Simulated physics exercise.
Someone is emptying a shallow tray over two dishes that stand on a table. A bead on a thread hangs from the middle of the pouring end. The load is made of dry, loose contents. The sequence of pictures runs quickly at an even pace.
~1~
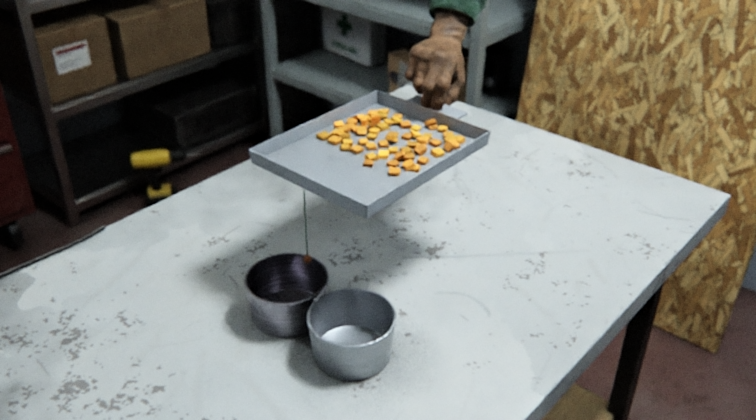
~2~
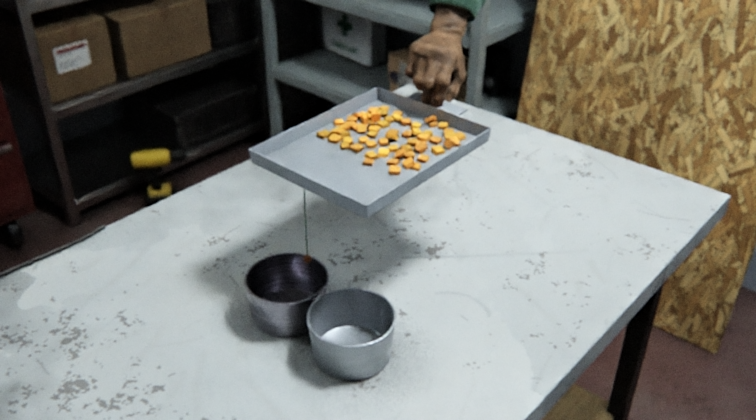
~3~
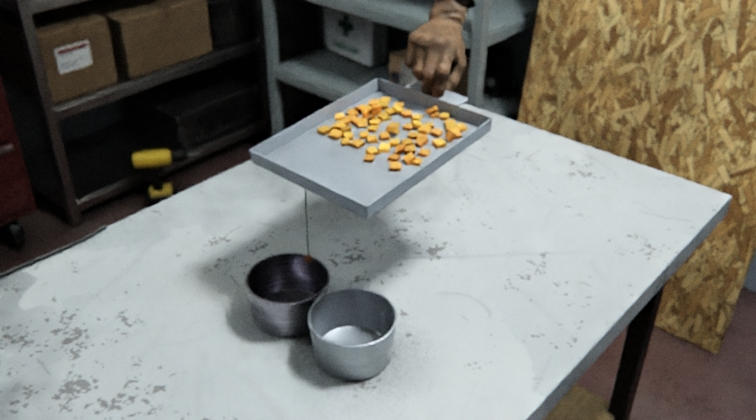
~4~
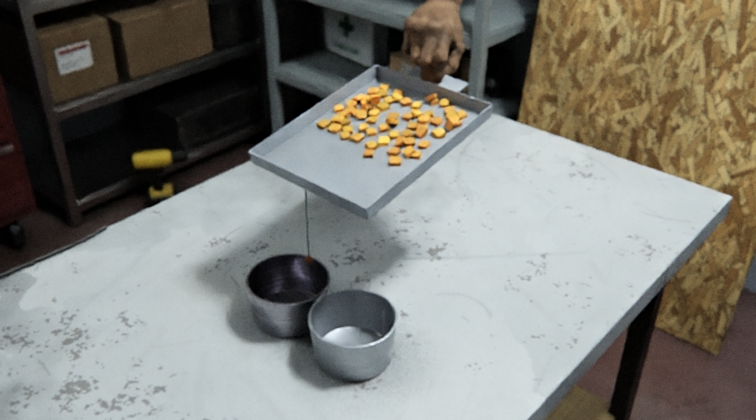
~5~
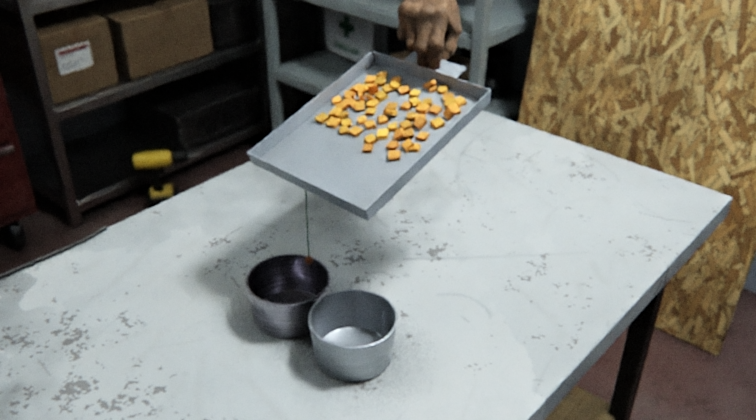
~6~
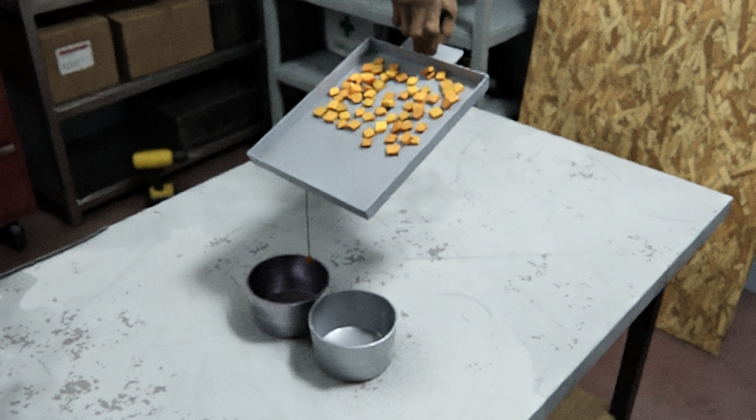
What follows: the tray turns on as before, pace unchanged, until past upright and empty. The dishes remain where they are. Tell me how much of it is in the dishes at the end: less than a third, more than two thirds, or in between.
The share caught is moderate, one third to two thirds.
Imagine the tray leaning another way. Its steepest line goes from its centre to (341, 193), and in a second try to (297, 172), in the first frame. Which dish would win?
Toward the first point it's the dish to the right; toward the second, the dish to the left.
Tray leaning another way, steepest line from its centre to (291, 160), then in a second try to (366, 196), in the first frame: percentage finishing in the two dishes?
In turn, 0 percent and then 50 percent.
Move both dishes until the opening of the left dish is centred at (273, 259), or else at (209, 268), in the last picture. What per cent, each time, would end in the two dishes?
Close to 60 in a hundred, then close to 50 in a hundred.
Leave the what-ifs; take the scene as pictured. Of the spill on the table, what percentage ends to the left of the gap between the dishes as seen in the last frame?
It works out at some 100 percent.
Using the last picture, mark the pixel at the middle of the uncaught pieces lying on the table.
Once everything settles, the pieces are centred near (250, 339).
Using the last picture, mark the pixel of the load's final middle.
Once nothing moves, the middle sits near (276, 324).
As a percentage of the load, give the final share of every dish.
Left dish: Around 40 in a hundred; right dish: Around 10 in a hundred.
Soon after the last picture, tray tipped steeply; nearly all on the tray; a small part in the air.
A little later, tray tipped past a quarter turn; most on the tray; a stray few in the right dish; a stray few in the left dish; about a quarter outside both.
Later still, tray tipped past a quarter turn; a small part in the right dish; about a third in the left dish; about half outside both.
At rest, tray tipped past a quarter turn; a small part in the right dish; about a third in the left dish; about half outside both.
